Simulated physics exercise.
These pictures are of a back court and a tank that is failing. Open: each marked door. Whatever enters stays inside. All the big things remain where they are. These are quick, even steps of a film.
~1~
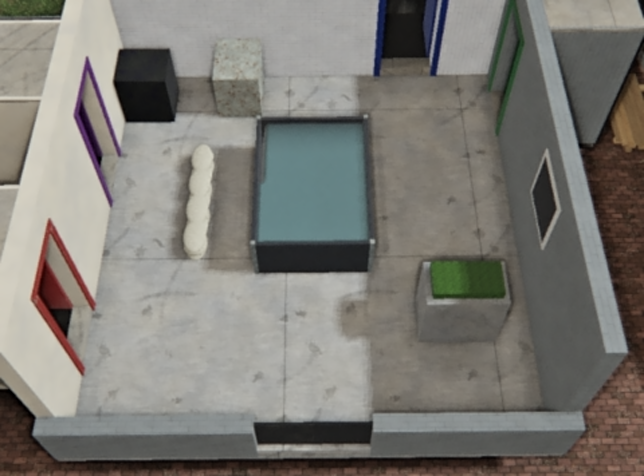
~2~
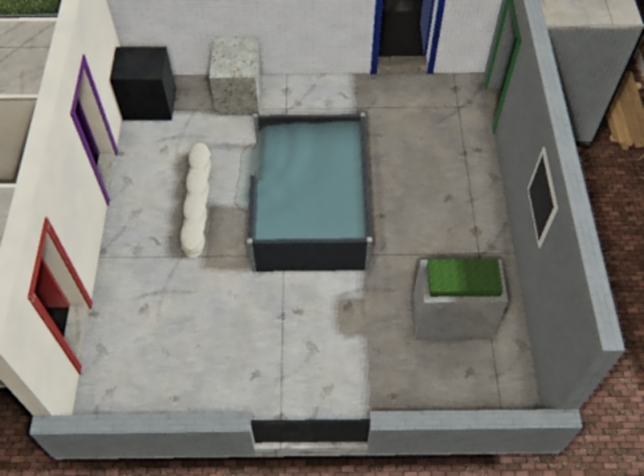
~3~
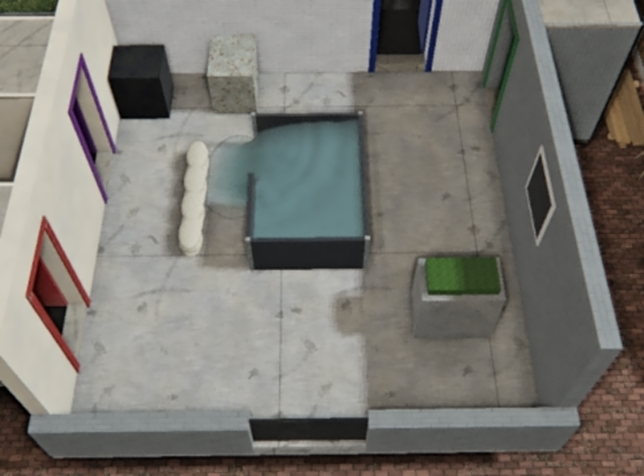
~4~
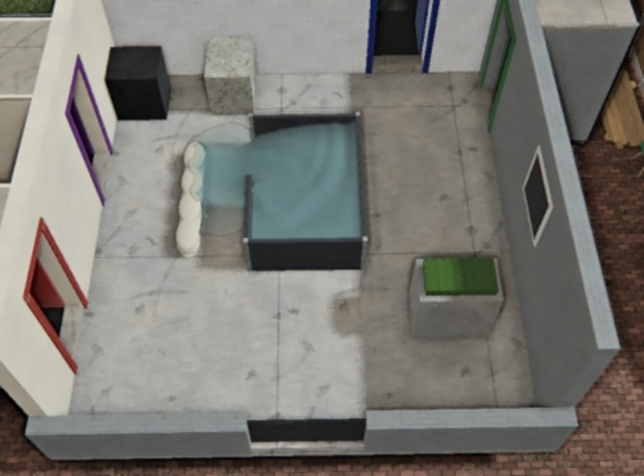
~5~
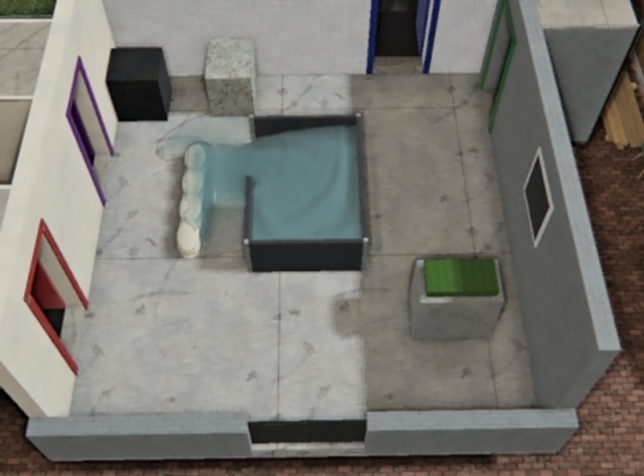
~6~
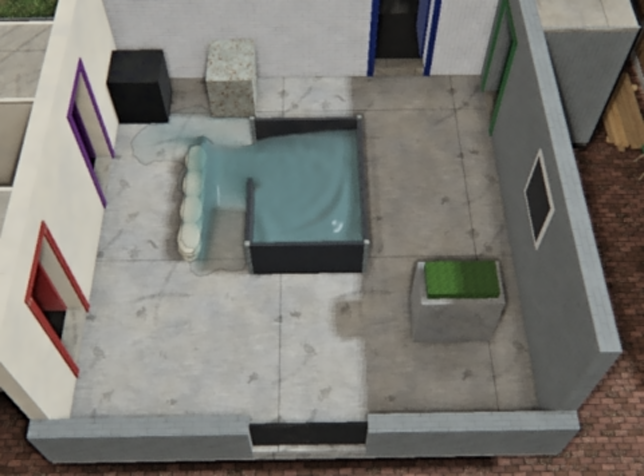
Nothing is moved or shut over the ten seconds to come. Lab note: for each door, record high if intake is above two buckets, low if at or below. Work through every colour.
Purple door: High; red door: Low; green door: High; blue door: Low.
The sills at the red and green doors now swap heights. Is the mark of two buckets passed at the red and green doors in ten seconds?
Result - red door gets too much, green door doesn't reach it.
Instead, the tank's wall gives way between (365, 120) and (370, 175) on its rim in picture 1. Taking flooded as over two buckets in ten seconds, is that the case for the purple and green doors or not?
The purple door remains below and the green door exceeds the limit.
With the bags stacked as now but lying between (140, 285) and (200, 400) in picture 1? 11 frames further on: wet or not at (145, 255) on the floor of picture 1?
At that place: Submerged.
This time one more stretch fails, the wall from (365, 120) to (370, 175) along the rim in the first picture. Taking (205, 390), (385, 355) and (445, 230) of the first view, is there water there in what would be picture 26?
Taking the points in order: Unwetted, unwetted and swamped.
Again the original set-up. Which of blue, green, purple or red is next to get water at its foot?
Call: The one in purple.
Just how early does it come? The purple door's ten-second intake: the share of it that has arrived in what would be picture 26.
Result: 20 % of the ten-second total.
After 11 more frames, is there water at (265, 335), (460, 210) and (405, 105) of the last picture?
First swamped, then spared, then spared.
A moment on, water covers 25 % of the floor; the purple door not reached, the red door not reached, the green door not reached, the blue door not reached.
Next, water covers 40 % of the floor; the purple door under two buckets in, the red door not reached, the green door not reached, the blue door not reached.
Then, water covers 60 % of the floor; the purple door under two buckets in, the red door wet at the sill, nothing in, the green door not reached, the blue door not reached.
Later, water covers 80 % of the floor; the purple door over two buckets in, the red door wet at the sill, nothing in, the green door under two buckets in, the blue door wet at the sill, nothing in.
In the end, water covers 95 % of the floor; the purple door over two buckets in, the red door wet at the sill, nothing in, the green door over two buckets in, the blue door wet at the sill, nothing in.
